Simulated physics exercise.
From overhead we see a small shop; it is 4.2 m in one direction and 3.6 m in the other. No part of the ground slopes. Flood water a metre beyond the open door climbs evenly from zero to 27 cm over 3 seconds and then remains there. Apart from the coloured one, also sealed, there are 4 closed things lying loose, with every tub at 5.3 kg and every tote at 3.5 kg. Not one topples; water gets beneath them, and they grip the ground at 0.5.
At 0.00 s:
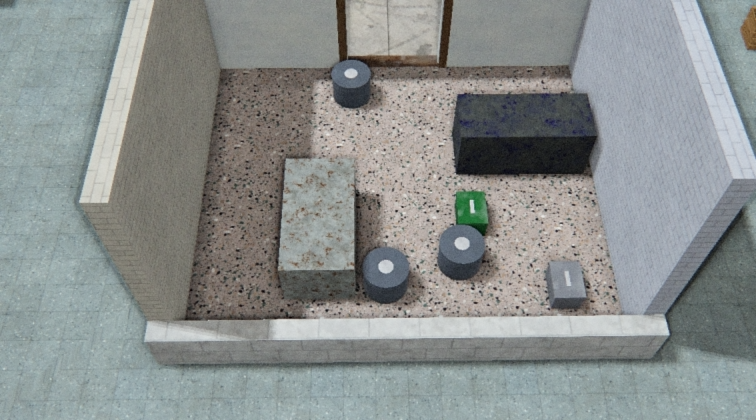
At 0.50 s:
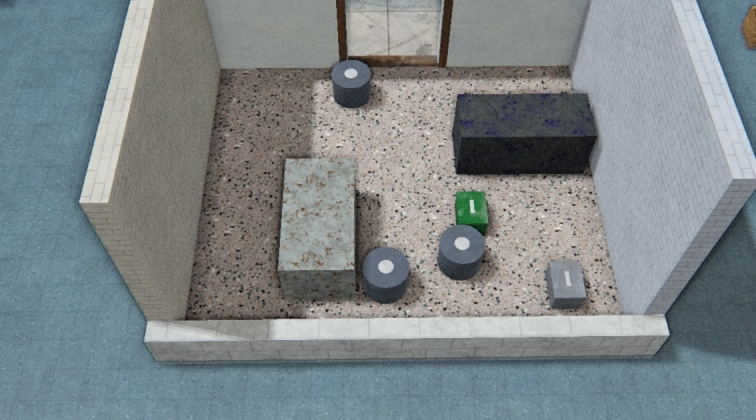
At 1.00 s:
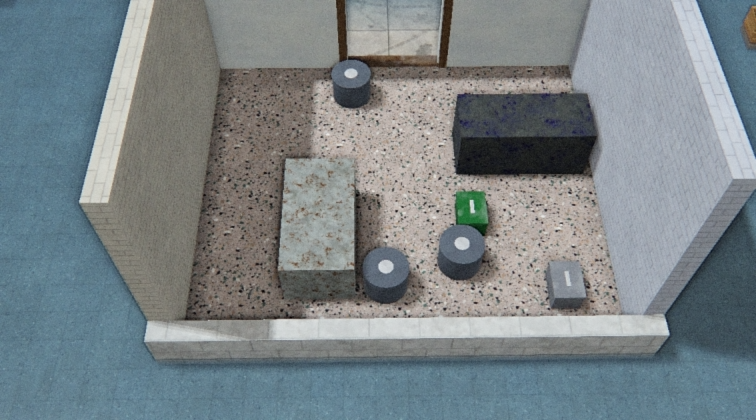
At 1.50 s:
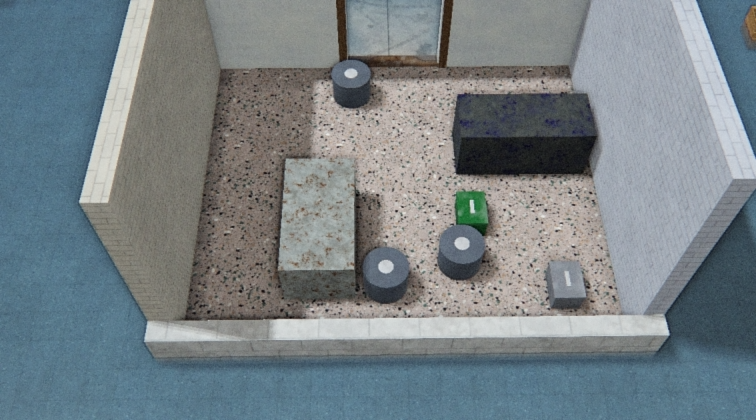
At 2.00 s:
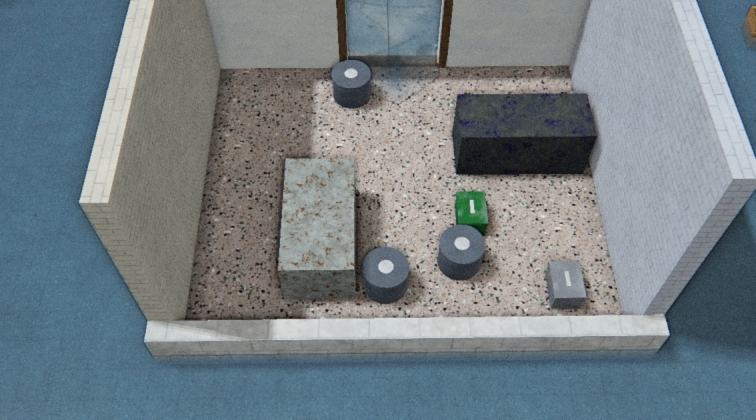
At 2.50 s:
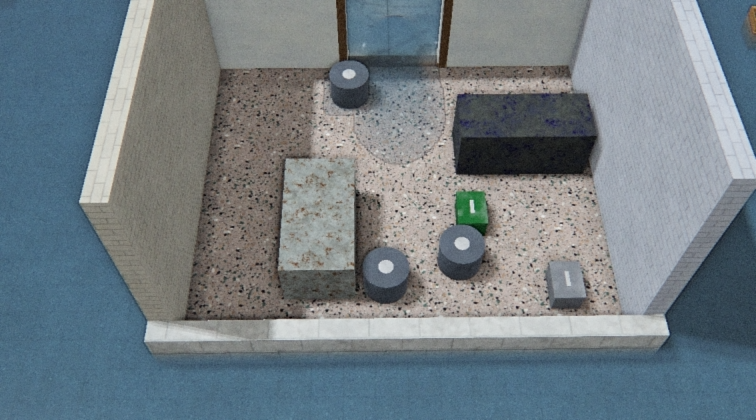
To begin with, a small walled shop has a dry speckled floor holding two large blocks, three grey tubs, a grey tote and a green tote, while blue water covers the ground outside. Water then shows behind the doorway, seeps in and spreads in a rounded patch, while the totes stay still.
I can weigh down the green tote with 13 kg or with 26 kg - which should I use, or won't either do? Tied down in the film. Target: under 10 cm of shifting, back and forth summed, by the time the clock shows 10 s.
Go with the heavier one.
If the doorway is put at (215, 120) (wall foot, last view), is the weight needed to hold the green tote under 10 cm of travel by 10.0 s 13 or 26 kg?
Well, then the greater option is needed.
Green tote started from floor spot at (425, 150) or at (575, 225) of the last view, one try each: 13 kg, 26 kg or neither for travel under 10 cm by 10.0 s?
Try by try, no option works; must use the heavier.
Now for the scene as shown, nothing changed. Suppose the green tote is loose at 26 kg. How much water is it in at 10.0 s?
Around 12 cm.
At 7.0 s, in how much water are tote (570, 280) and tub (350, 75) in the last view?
I'd put it at 8 cm and 3 cm respectively.
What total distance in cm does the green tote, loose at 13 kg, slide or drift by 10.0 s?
Path length near 100 cm.
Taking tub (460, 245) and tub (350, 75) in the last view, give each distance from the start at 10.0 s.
Net displacement, in order: 100 cm; 60 cm.
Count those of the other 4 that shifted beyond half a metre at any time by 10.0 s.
I get 4.
After 3.5 s the green tote would be 0 cm from its start with 13 kg and 0 cm from its start with 26 kg; 3 cm of water round it then.
After 4.5 s the green tote would be 0 cm from its start with 13 kg and 0 cm from its start with 26 kg; 5 cm of water round it then.
After 7.0 s the green tote would be 0 cm from its start with 13 kg and 0 cm from its start with 26 kg; 6 cm of water round it then.
After 10.0 s the green tote would be 81 cm from its start with 13 kg and 0 cm from its start with 26 kg; 12 cm of water round it then.
